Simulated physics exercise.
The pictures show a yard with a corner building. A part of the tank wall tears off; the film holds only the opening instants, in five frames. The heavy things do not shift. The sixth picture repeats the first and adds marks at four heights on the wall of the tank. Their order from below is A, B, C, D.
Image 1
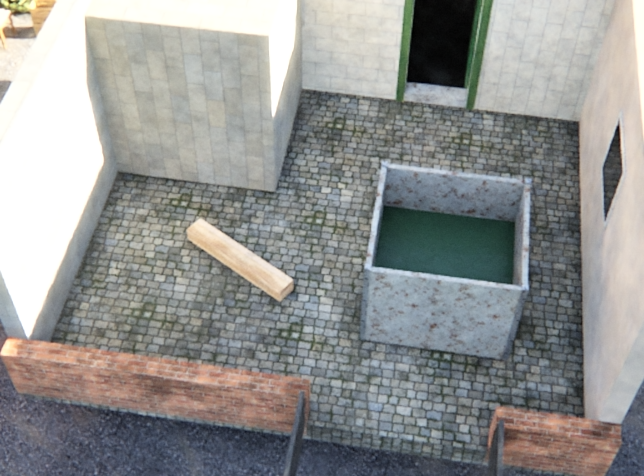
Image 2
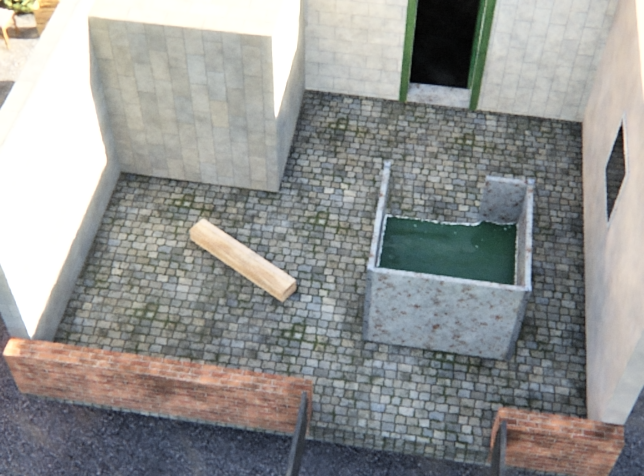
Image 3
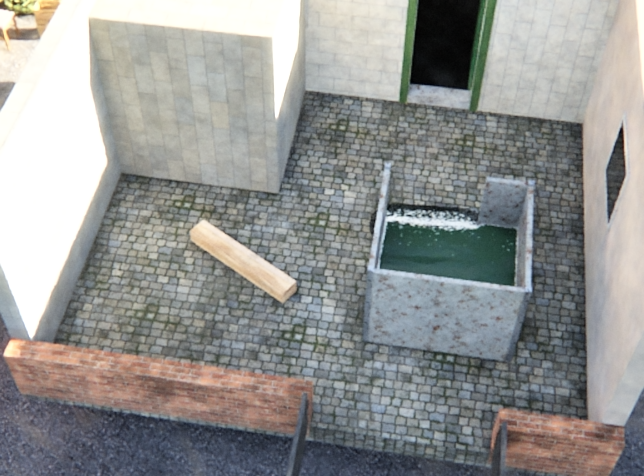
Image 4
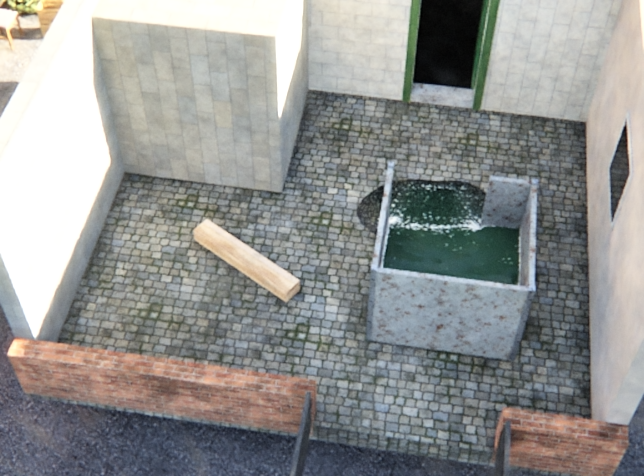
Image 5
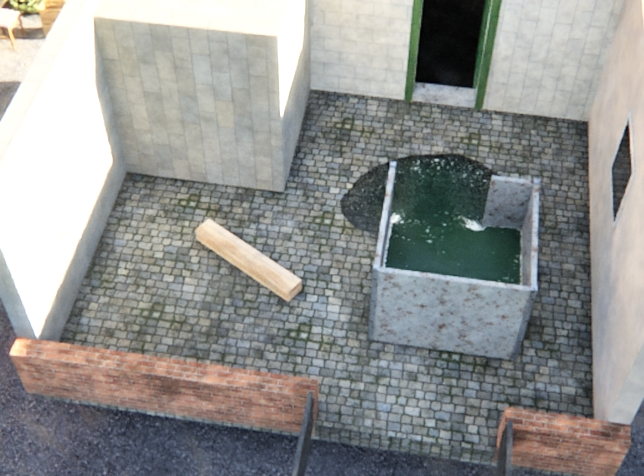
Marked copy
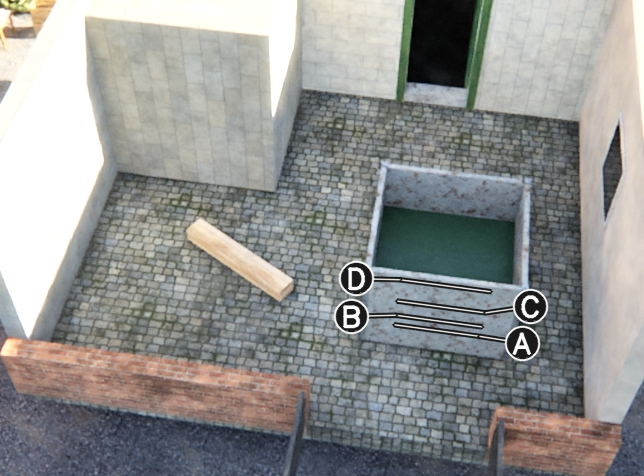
At the start, green water sits still in a stone tank in a cobbled yard, with a wooden beam lying to its left. Most of the tank's back wall disappears, and water pours out through the gap, foaming white. A dark wet patch then spreads over the cobbles behind the tank and to its left.
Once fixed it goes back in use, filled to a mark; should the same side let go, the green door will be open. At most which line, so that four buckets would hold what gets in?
That is mark A.
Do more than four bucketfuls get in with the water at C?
Yes, that goes wrong.
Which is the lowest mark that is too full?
That is mark B.
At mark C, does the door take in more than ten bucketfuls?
Yes, it does.
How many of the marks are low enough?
One of the four.
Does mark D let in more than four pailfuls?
Yes.
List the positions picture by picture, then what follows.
Water in the tank at rest, its middle at (444, 261); foot of the green doorway at (434, 104); open gate at (403, 390), in the first frame.
Water covers 1 % of the ground, its front hidden from here, in the second frame.
Water covers 3 % of the ground, its front hidden from here, in the third frame.
Water covers 7 % of the ground, its front hidden from here, in the fourth frame.
Front seen at (369, 181), 11 % of the ground wet, in the fifth frame.
On the marked copy, A at (436, 330); B at (438, 321); C at (441, 306); D at (445, 285); from the bottom up A, B, C, D.
For mark A, a splash gets over, under a bucket.
For mark B, about 7 bucketfuls get in.
For mark C, dozens of bucketfuls pour in.
For mark D, dozens of bucketfuls pour in.
